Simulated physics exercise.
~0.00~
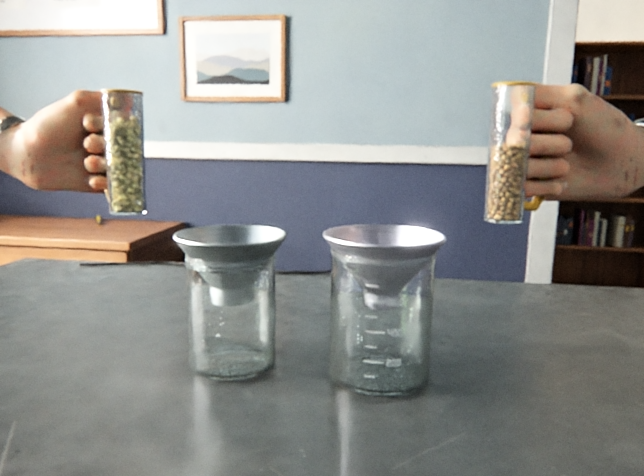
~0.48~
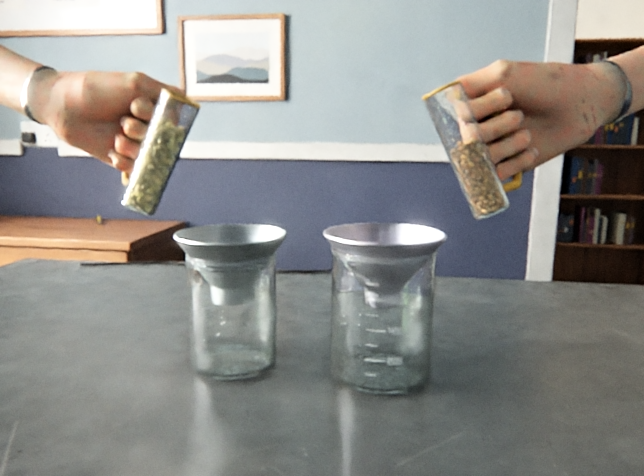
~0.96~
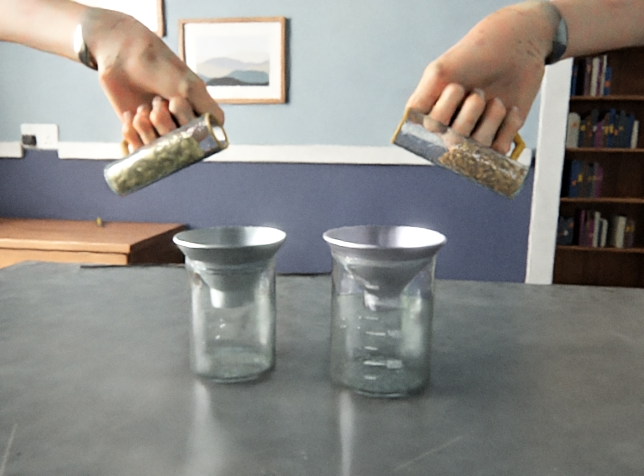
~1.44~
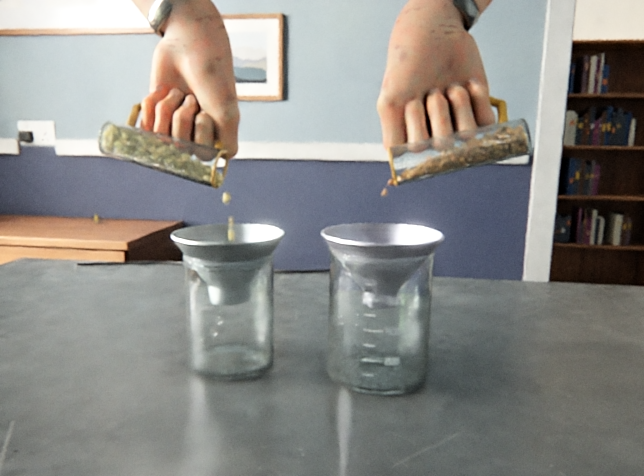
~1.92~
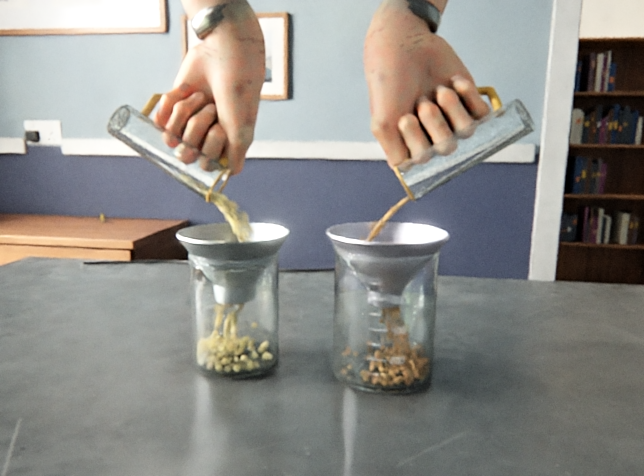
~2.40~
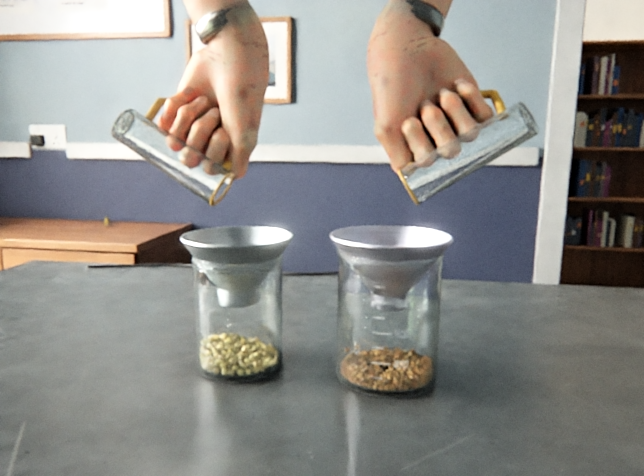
Two hands tilted small glass cups, one of greenish pellets on the left and one of brownish bits on the right, over funnels set in clear jars, and everything poured through, leaving the cups empty and a shallow layer in each jar.
